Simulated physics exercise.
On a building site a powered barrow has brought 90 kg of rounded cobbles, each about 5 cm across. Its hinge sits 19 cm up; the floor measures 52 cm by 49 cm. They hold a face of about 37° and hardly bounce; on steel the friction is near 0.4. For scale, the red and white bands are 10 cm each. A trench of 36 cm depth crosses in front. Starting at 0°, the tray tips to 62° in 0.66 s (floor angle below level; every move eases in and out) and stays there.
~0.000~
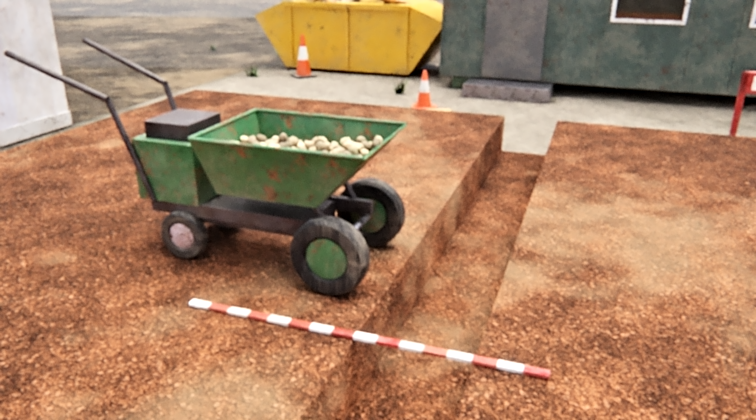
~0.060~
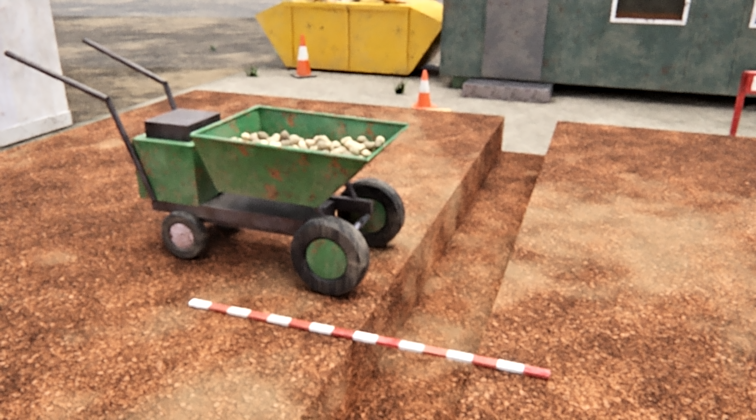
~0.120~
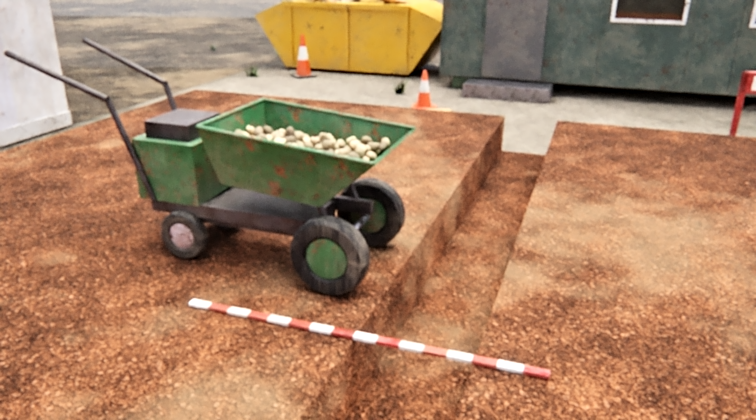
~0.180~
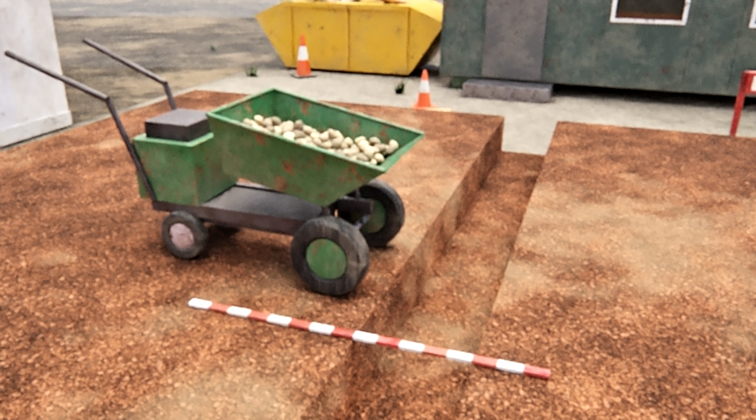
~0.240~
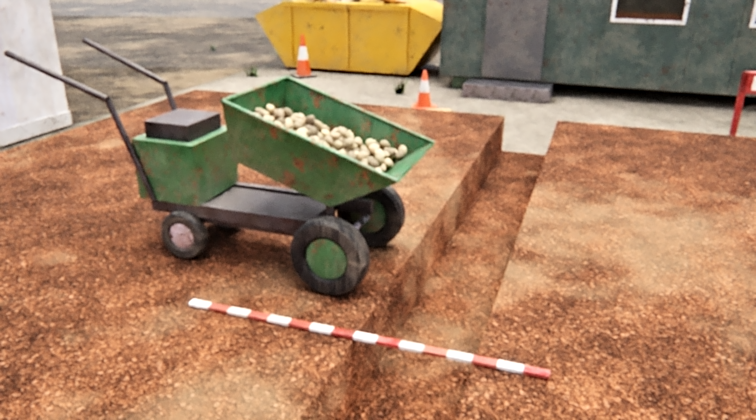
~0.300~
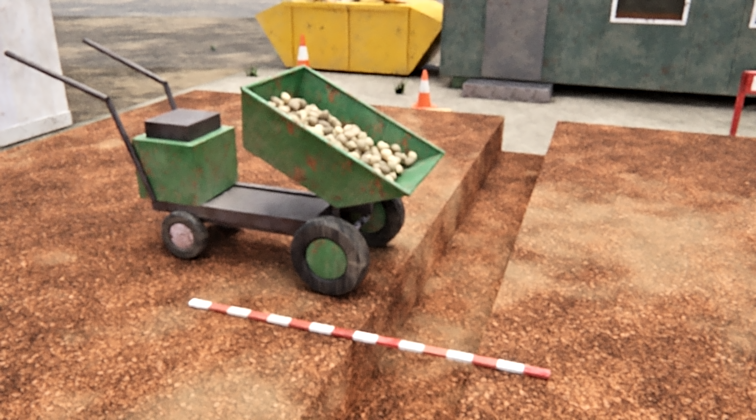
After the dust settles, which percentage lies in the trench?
Roughly 57 per cent ends in the trench.
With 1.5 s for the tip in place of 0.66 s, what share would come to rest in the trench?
In that case some 75 per cent.
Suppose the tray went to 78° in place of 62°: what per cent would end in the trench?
It would be near 60 per cent.
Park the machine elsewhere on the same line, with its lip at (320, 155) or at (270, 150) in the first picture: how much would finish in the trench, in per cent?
About 90 and 90 per cent.
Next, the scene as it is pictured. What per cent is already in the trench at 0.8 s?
Some 10 per cent.
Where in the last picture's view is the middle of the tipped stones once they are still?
Their middle is at about (490, 333).
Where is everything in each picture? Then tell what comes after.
Lip at (364, 159), floor tilted 0°, highest stones at (318, 144), in the first frame.
Lip at (366, 160), floor tilted 1°, highest stones at (311, 143); the stones move at 0.3 m/s on average, in the second frame.
Lip at (374, 164), floor tilted 5°, highest stones at (291, 136); the stones move at 0.7 m/s on average, in the third frame.
The tray is at 11°, its lip at (385, 171); the top of the load is at (275, 126); the stones move at 0.9 m/s on average, in the fourth frame.
The tray is at 19°, its lip at (397, 182); the top of the load is at (277, 115); the stones move at 1.1 m/s on average, in the fifth frame.
Lip at (410, 195), floor tilted 27°, highest stones at (292, 105); the stones move at 1.2 m/s on average, in the sixth frame.
After 0.5 s the floor is at 53°; 100 % in the tray; the foremost stones are at (424, 208).
After 0.8 s the floor is at 62°; 91 % in the tray, 9 % in the trench; the foremost stones are at (492, 249).
After 1.1 s the floor is at 62°; 35 % in the tray, 24 % in the trench, 40 % past the trench; the foremost stones are at (613, 315).
After 3.1 s the floor is at 62°; 0 % in the tray, 57 % in the trench, 43 % past the trench; the foremost stones are past the picture's edge.
